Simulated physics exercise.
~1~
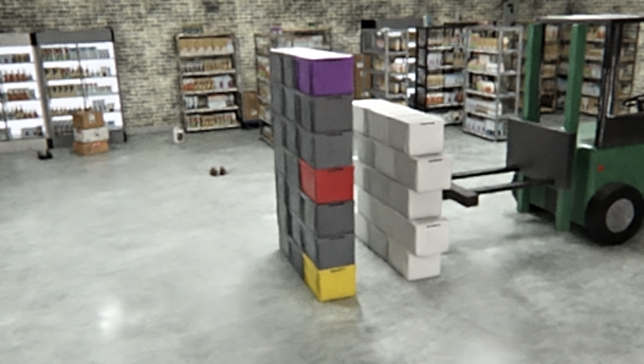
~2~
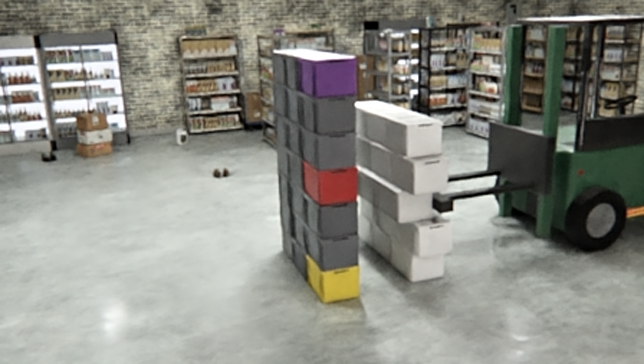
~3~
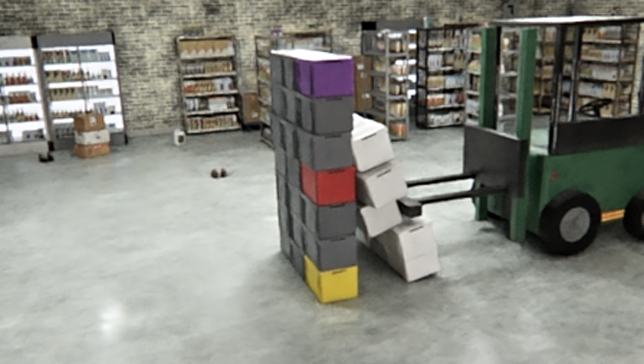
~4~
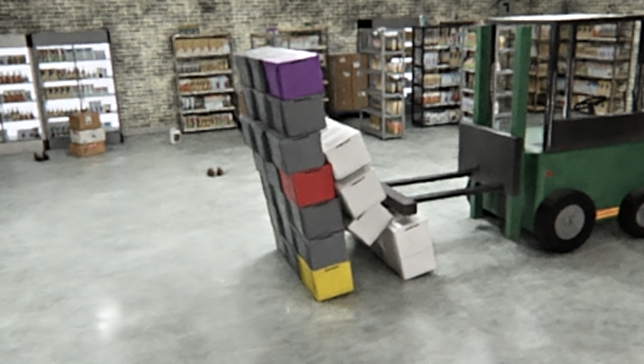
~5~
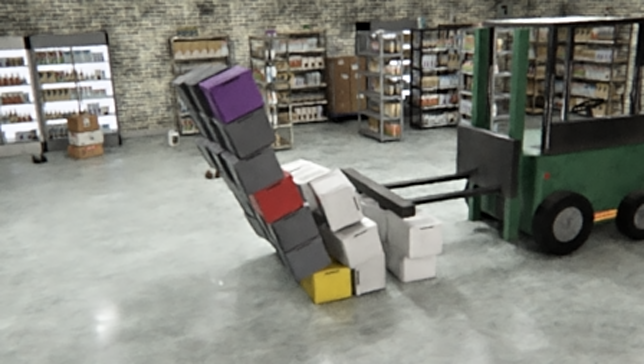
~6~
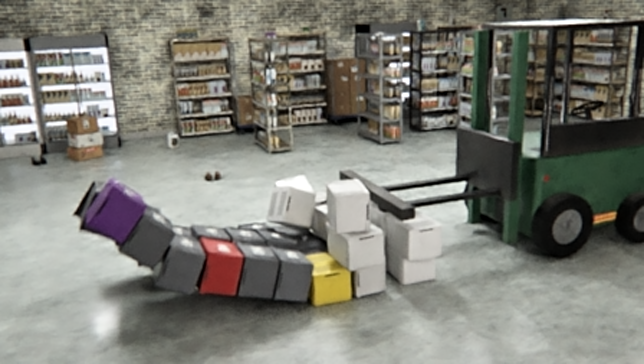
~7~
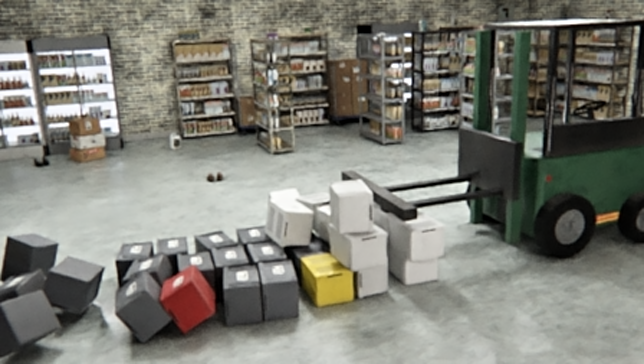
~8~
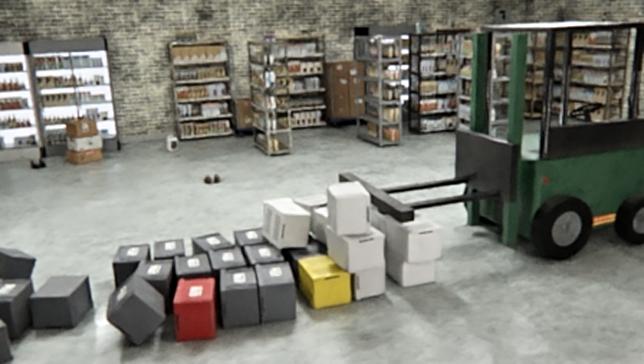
The clip opens on a warehouse floor where a tall wall of dark grey totes, with one purple, one red and one yellow, stands beside a lower white wall. From the right, a green lift truck drives a level beam into the white totes, which shift, buckle and slump against the grey wall. The grey wall leans left as the truck stops, then topples in a curve, its purple top swinging down to the floor. The totes break apart and tumble leftward. At the end the red tote lies among scattered grey ones, while the yellow tote remains beside the heaped white totes.
